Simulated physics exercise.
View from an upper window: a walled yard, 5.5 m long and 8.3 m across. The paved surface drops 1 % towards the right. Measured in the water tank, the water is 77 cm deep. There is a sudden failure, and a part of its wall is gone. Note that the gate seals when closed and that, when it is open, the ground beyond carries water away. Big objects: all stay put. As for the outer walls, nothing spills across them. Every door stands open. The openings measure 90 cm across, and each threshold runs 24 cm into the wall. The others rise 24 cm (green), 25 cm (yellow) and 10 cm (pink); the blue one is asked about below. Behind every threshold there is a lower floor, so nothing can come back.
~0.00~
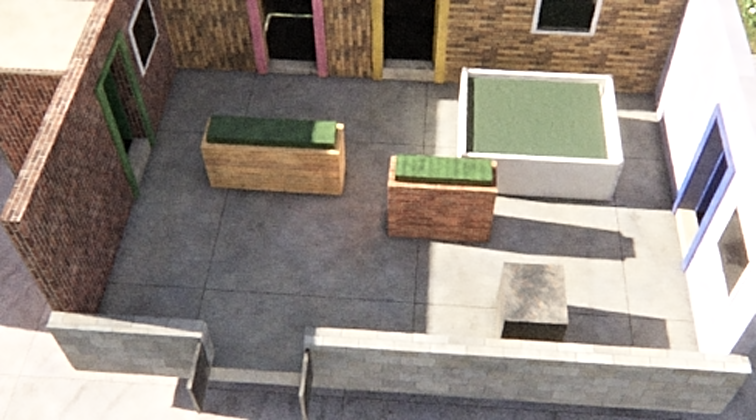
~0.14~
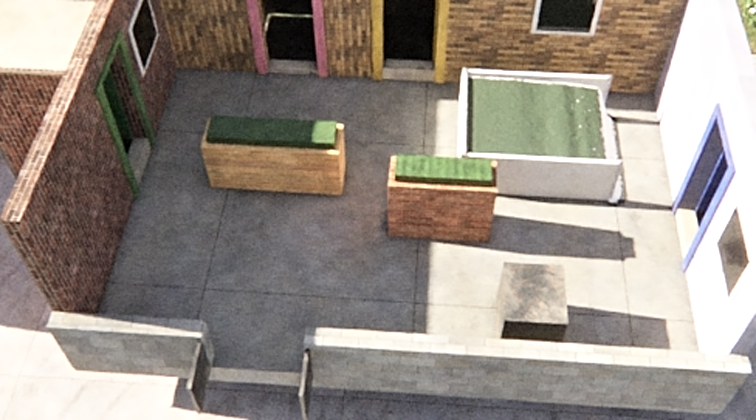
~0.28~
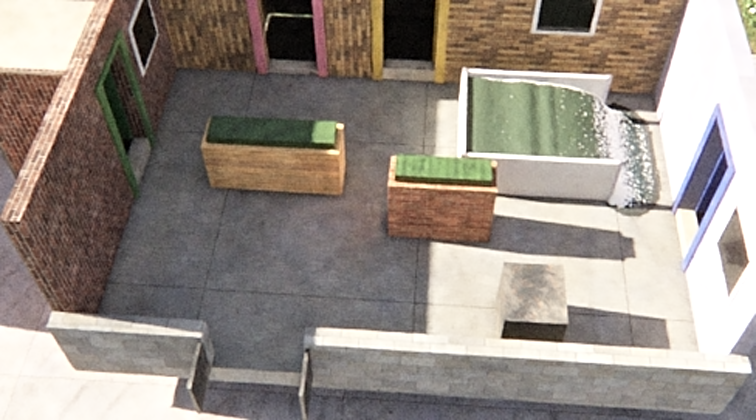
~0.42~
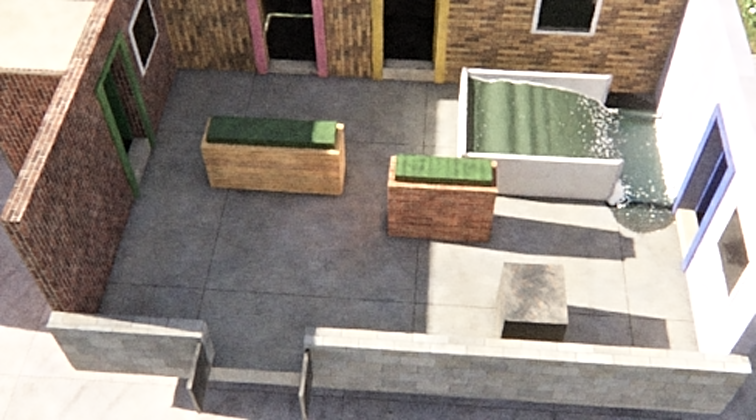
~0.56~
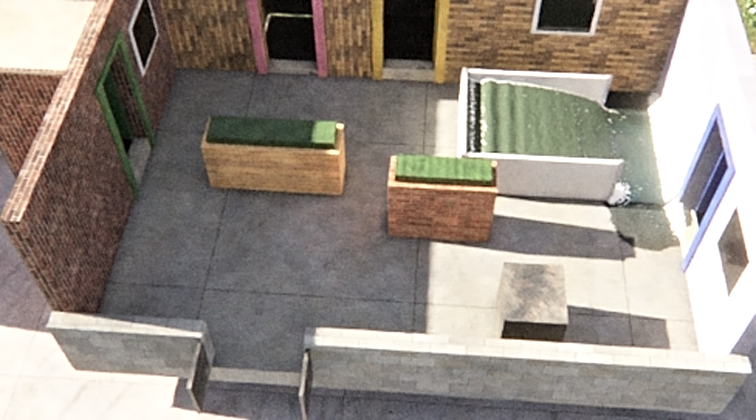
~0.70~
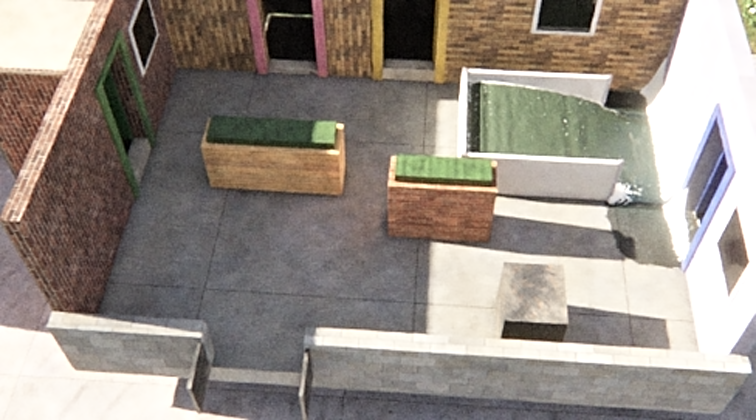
Green water bursts through the right side of a white-walled tank at the upper right of a paved, walled yard, seen from a high window. Two planter-like boxes topped with green stand left and centre, a grey block sits lower right, and pink, yellow, green and blue openings line the brick and white walls. White froth spills out, then darker water spreads rightward and forward to the blue door, while the view stays still.
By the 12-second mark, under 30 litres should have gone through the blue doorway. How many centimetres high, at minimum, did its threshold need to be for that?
It needed to be about 20 cm high.
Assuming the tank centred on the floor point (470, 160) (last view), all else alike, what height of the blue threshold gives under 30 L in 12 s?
You'd need some 28 cm.
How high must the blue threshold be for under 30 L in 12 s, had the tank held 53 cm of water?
In that case, roughly 12.5 cm.
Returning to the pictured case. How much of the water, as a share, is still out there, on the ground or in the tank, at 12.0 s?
What remains is some 94 per cent of the water.
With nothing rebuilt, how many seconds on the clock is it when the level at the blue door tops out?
Roughly 1.6 s.
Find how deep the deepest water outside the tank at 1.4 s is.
I'd estimate roughly 68 cm.
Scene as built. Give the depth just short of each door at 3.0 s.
Blue door 19 cm, green door 0 cm, yellow door 14 cm, pink door 7 cm.
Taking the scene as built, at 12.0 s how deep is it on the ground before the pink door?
You'd measure close to 5.0 cm there.
After 1.4 s water covers 15 % of the floor, deepest (68 cm) near (655, 97); 25 cm at the blue door, 10 litres in over its 16 cm threshold.
After 3.0 s water covers 40 % of the floor, deepest (36 cm) near (582, 377); 19 cm at the blue door, 51 litres in over its 16 cm threshold.
After 12.0 s water covers 100 % of the floor, deepest (12 cm) near (677, 223); 12 cm at the blue door, 57 litres in over its 16 cm threshold.
At the blue door as built, the water arrived by 0.6 s and peaked near 25 cm at 1.6 s.
Run again over the same 12 s with other heights there, 52 litres in over 17 cm, 18 litres over 23 cm. The limit of 30 litres is kept from about 20 cm up.
